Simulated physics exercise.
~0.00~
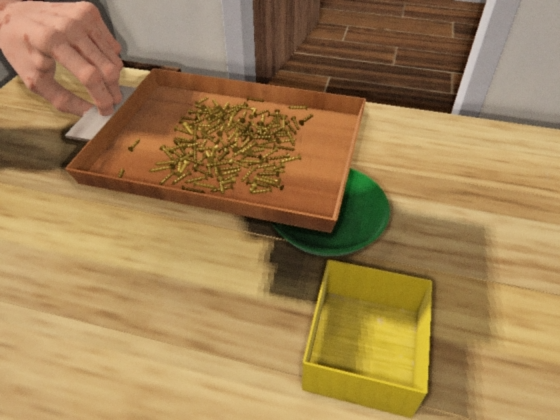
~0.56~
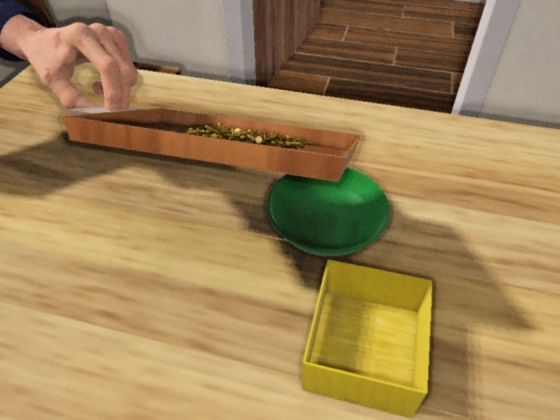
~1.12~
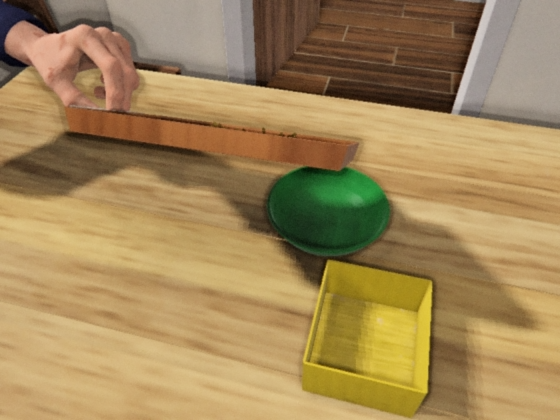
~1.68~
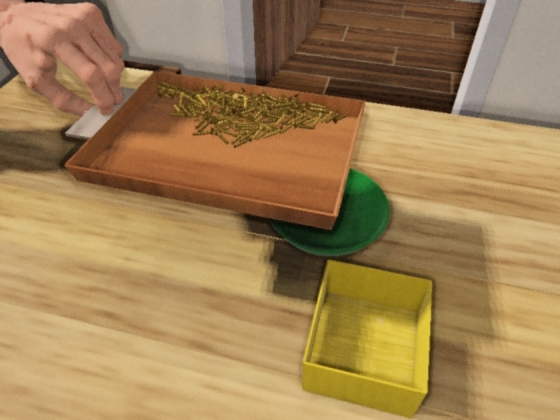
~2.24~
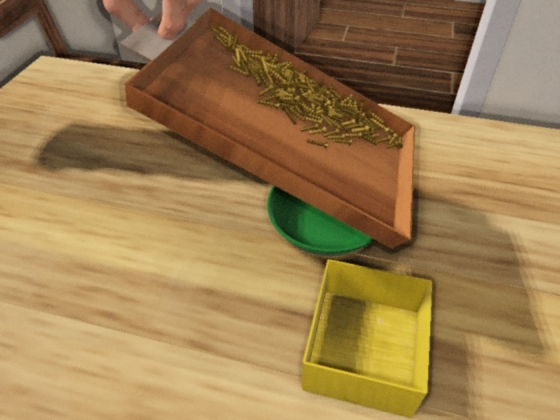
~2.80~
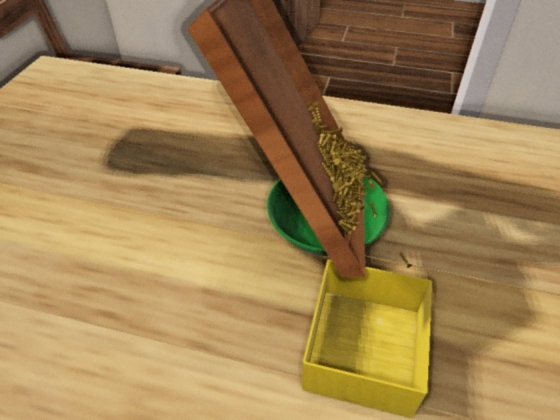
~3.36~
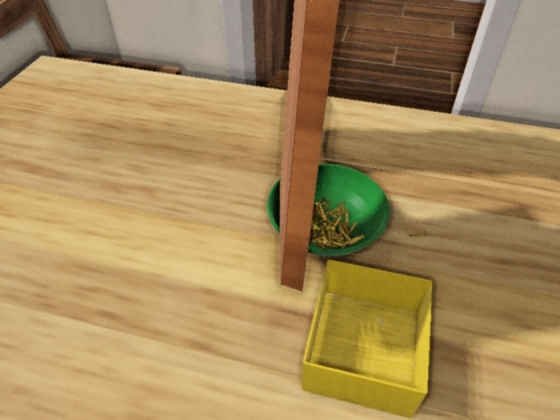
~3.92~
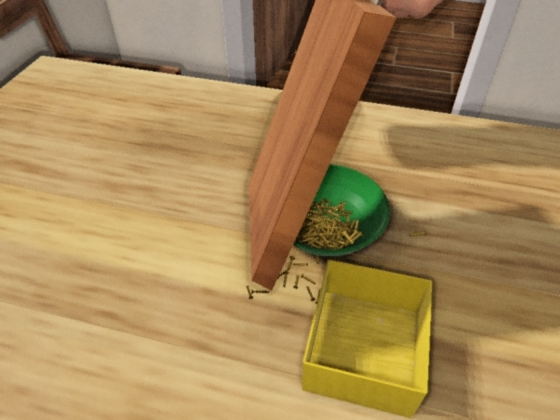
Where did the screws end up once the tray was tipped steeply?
Most of them ended up in the green bowl, while only a few lay on the table and none went into the yellow tin.
A hand tilted a wooden tray of brass-coloured screws, brought it back level, then tipped it steeply so they slid out. Most landed in the green bowl, a few scattered on the table, and the yellow tin stayed empty.
